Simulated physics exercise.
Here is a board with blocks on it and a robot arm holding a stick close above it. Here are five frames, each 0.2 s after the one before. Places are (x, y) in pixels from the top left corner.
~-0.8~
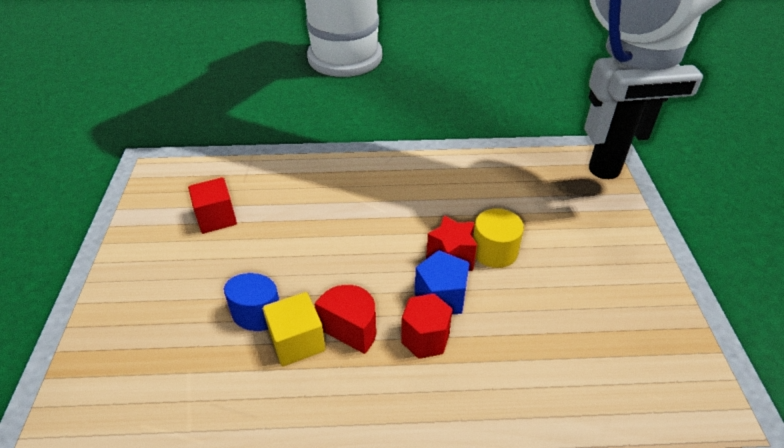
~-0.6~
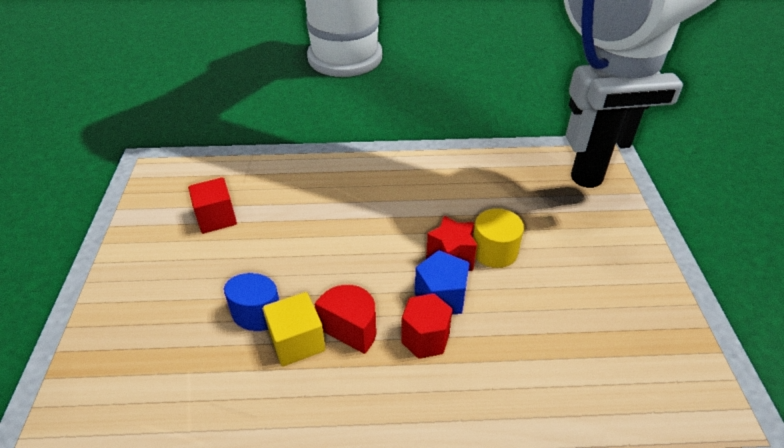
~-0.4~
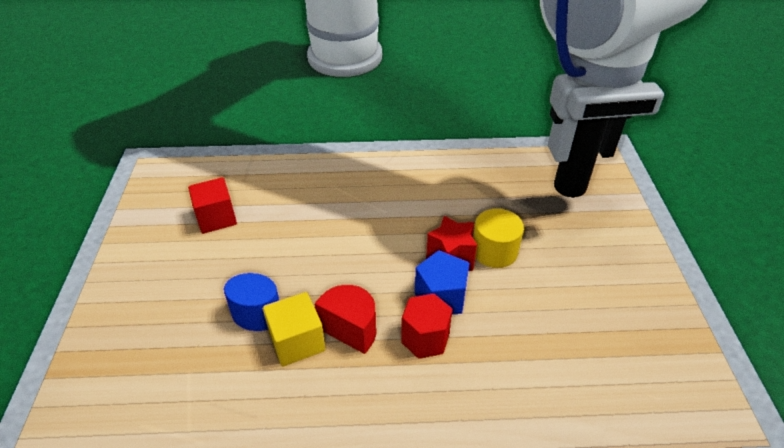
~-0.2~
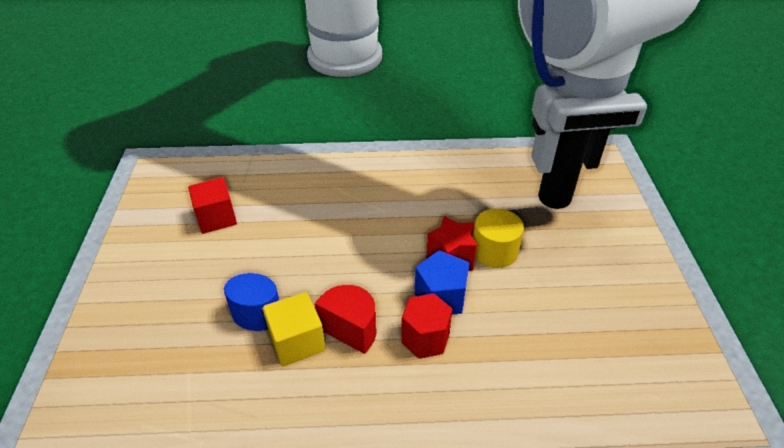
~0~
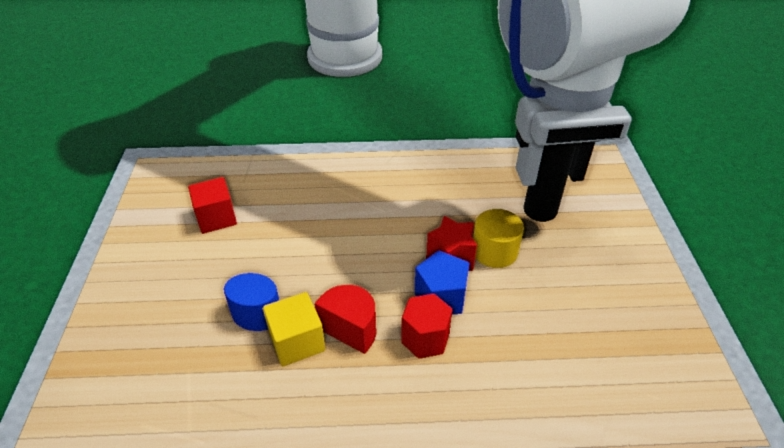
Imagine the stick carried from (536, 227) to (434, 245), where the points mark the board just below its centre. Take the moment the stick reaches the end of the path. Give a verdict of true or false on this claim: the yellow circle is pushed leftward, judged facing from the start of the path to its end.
This is true.
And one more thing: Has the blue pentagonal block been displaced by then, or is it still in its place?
Answer: Moved.
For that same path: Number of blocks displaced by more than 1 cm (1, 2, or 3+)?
The answer is three or more blocks.
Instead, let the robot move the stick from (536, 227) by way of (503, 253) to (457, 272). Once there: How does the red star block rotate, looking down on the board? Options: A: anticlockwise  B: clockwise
B (clockwise)
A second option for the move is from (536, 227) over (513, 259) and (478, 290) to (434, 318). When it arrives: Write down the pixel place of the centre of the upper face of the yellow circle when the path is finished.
Around (430, 251).
What follows on the original path. One third of the way, stick at (505, 218); red star block at (445, 234); yellow circle at (486, 230).
Two thirds of the way, stick at (470, 224); red hexagon at (427, 317); blue pentagonal block at (433, 275), turned 30° anticlockwise; red star block at (416, 239); yellow circle at (459, 241).
At the end, stick at (435, 230); red hexagon at (422, 328); blue pentagonal block at (433, 285); red star block at (404, 242), turned 15° clockwise; yellow circle at (447, 249).
